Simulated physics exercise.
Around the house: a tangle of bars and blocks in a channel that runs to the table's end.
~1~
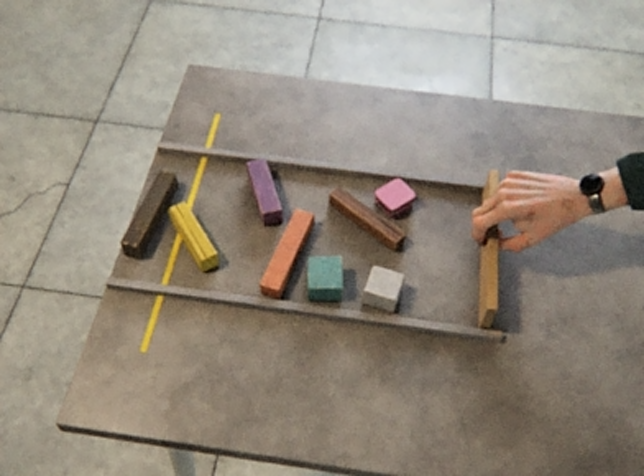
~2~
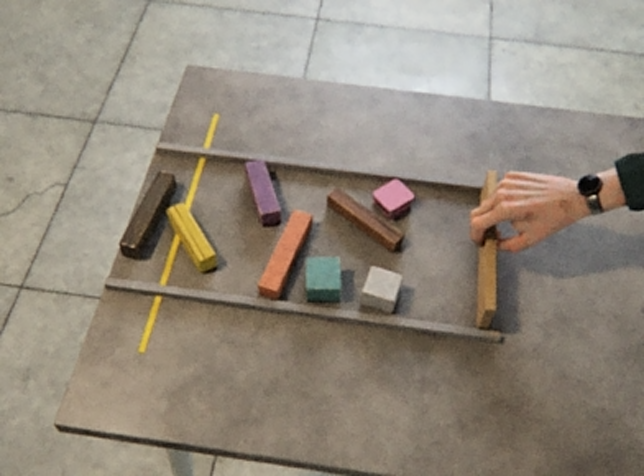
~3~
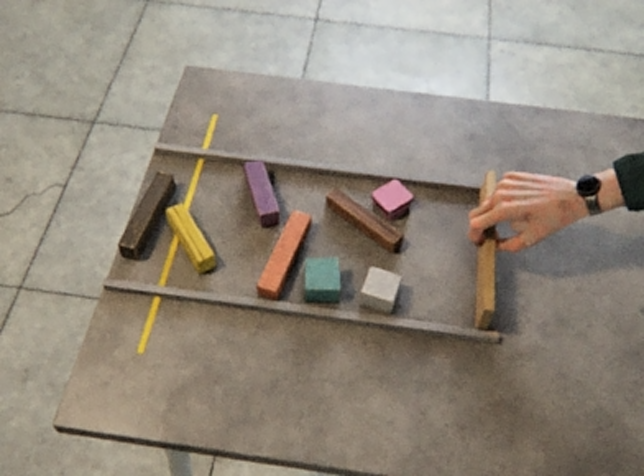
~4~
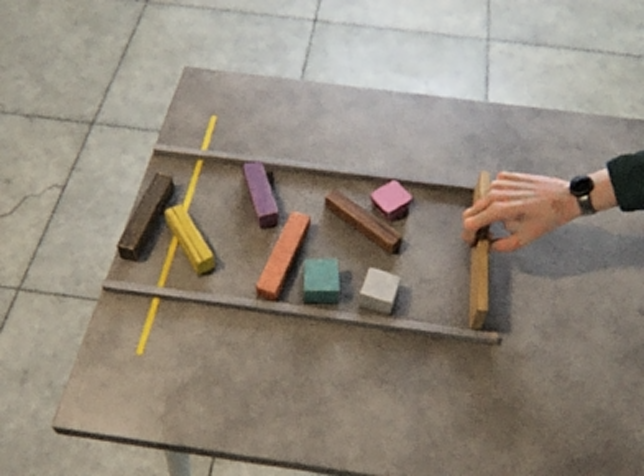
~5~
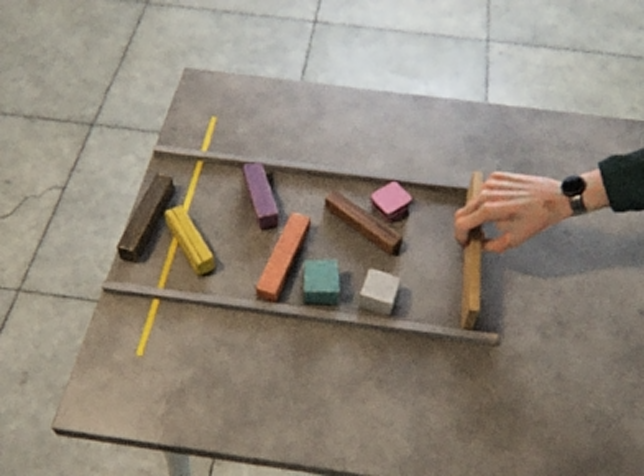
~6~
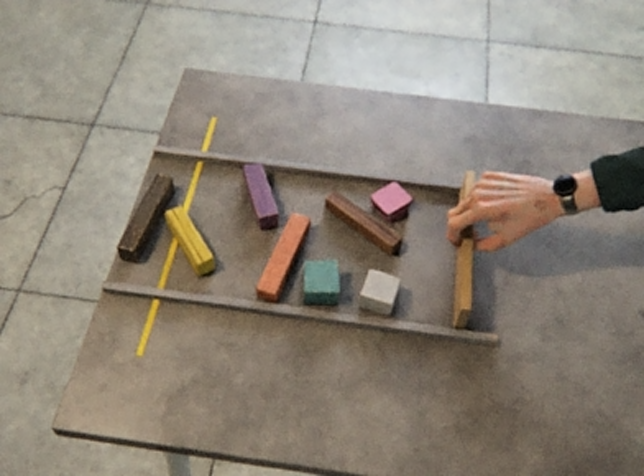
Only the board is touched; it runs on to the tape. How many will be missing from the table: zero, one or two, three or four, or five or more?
The number that fall off is three or four.
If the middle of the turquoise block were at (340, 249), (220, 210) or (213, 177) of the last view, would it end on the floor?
Place by place, it is kept; falls; falls.
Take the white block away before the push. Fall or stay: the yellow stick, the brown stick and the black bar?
The yellow stick comes down, the brown stick is kept, the black bar tumbles off.
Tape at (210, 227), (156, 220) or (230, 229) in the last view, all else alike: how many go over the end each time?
The counts: 1, 6 and 0.
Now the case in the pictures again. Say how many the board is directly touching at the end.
The number is 3.
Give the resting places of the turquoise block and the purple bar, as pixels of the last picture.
About (115, 264), and the other about (139, 185).
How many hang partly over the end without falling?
Overhanging: 3.
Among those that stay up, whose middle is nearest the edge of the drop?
The purple bar.
Soon after, none off yet; black bar at rest near (147, 217); yellow stick at rest near (190, 241); purple bar at rest near (261, 196).
Then, none off yet; black bar moving near (143, 216); yellow stick moved a little near (173, 228); purple bar moved a little near (243, 193).
Further on, none off yet; black bar moved a little near (124, 209); yellow stick moved about its own width near (141, 215); purple bar moved about its own width near (177, 187).
At rest, the number that fall off is three or four; fallen, orange bar, yellow stick and black bar.
